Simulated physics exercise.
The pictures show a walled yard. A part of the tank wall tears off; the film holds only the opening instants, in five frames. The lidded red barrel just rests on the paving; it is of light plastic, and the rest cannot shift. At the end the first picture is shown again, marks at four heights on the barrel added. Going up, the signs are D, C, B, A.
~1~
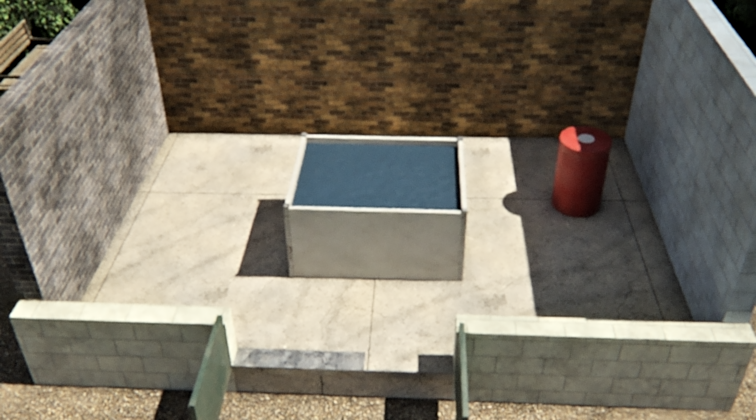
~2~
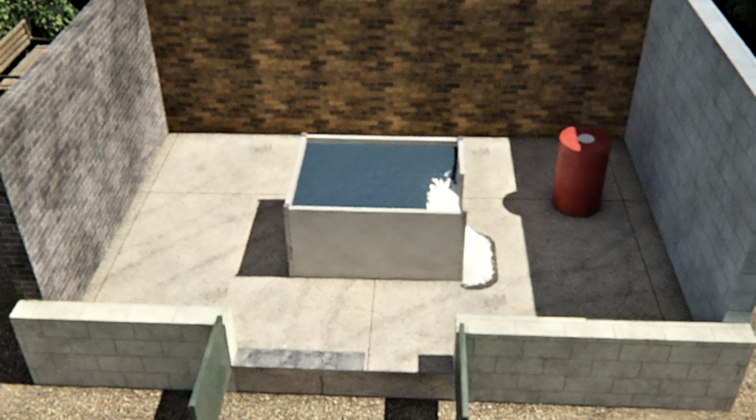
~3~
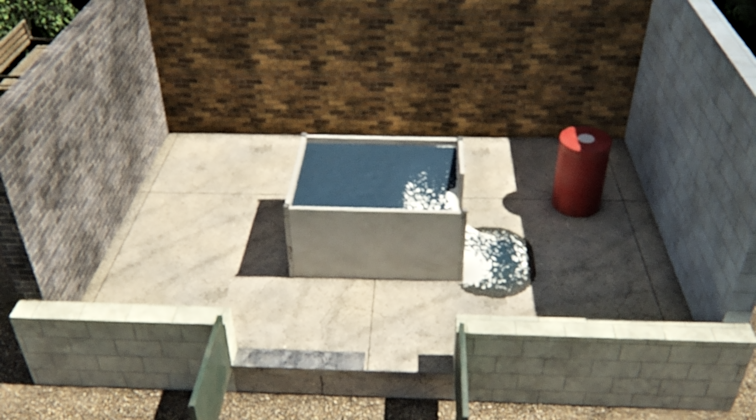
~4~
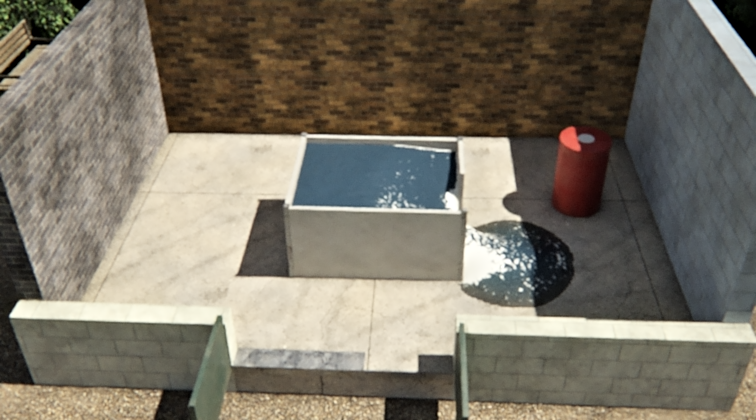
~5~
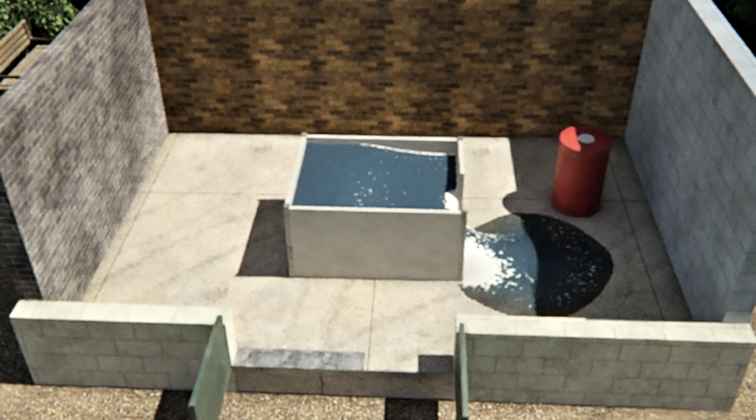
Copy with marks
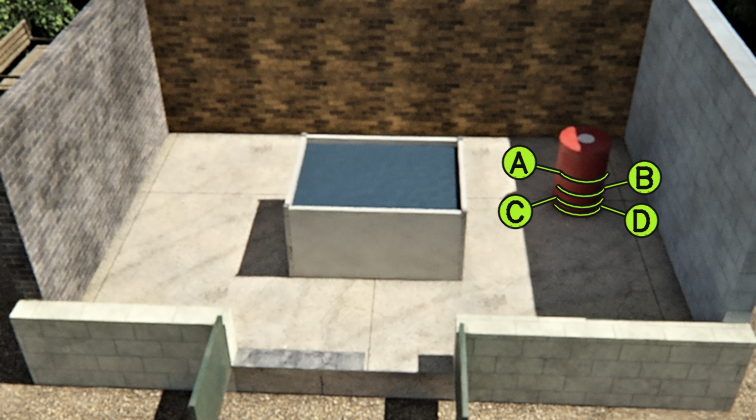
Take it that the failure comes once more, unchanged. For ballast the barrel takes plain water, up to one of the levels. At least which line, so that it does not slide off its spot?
B is the one.
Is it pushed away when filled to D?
Yes, it does.
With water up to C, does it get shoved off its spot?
Yes, that goes wrong.
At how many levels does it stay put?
Two of the four.
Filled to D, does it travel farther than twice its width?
Yes, it does.
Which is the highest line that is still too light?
C.
In lime, A at (586, 182); B at (583, 196); C at (581, 207); D at (580, 215); from the bottom up D, C, B, A.
Choosing A, it does not move.
Choosing B, it does not move.
Choosing C, it is pushed about its own width away.
Choosing D, it is pushed about 9 times its own width away.
